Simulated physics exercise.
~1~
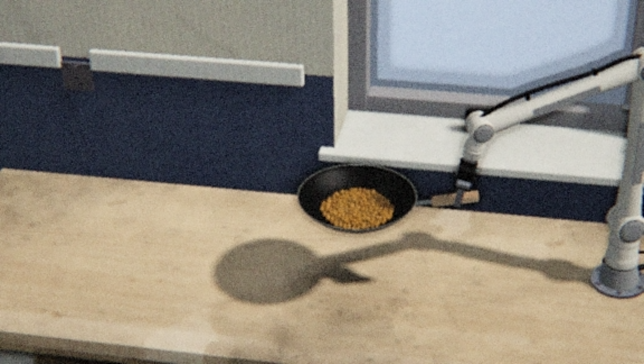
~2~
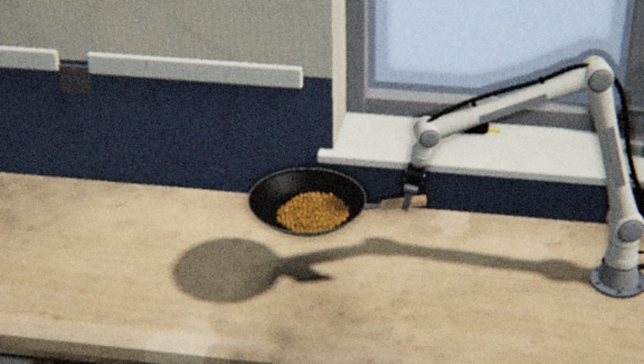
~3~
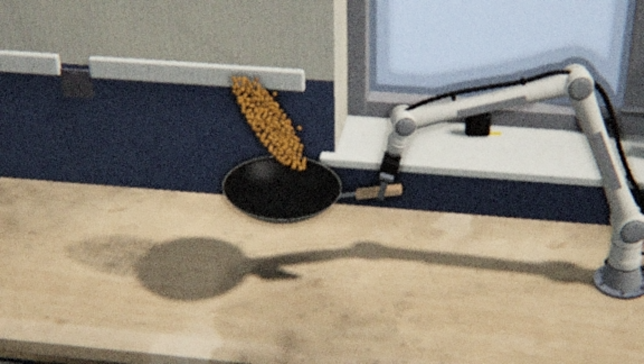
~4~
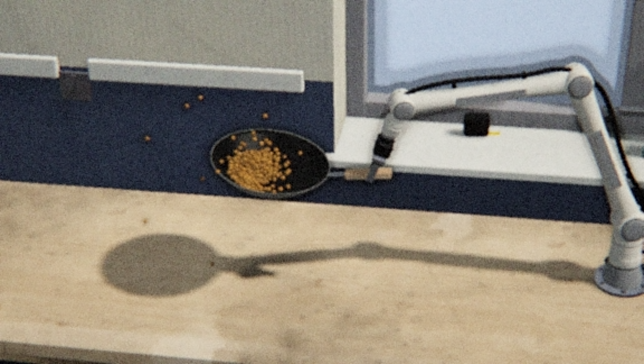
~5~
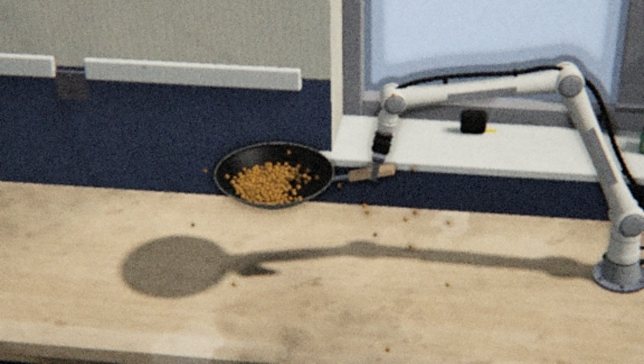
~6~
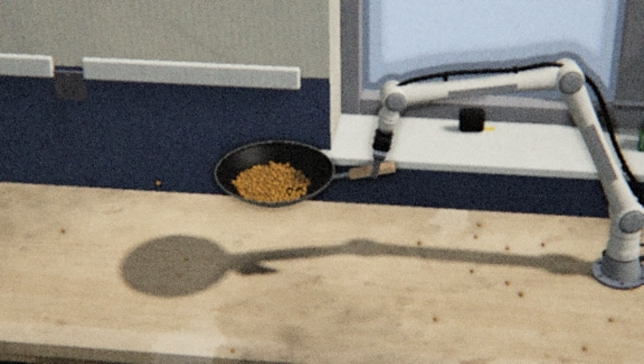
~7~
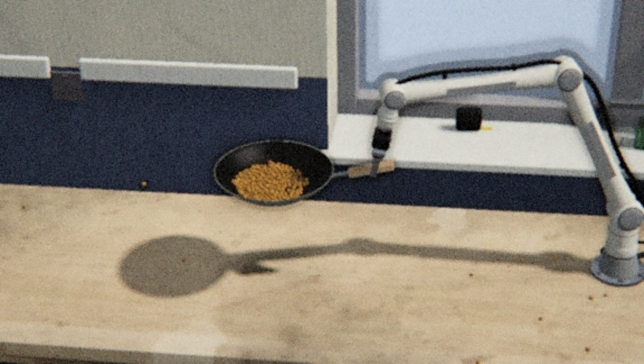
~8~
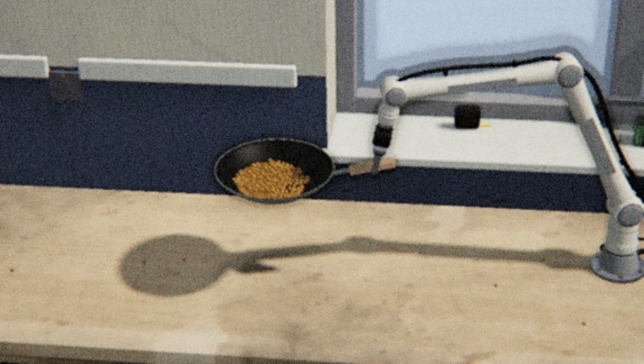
A robot arm tosses orange beads from a frying pan and catches most, spilling some.
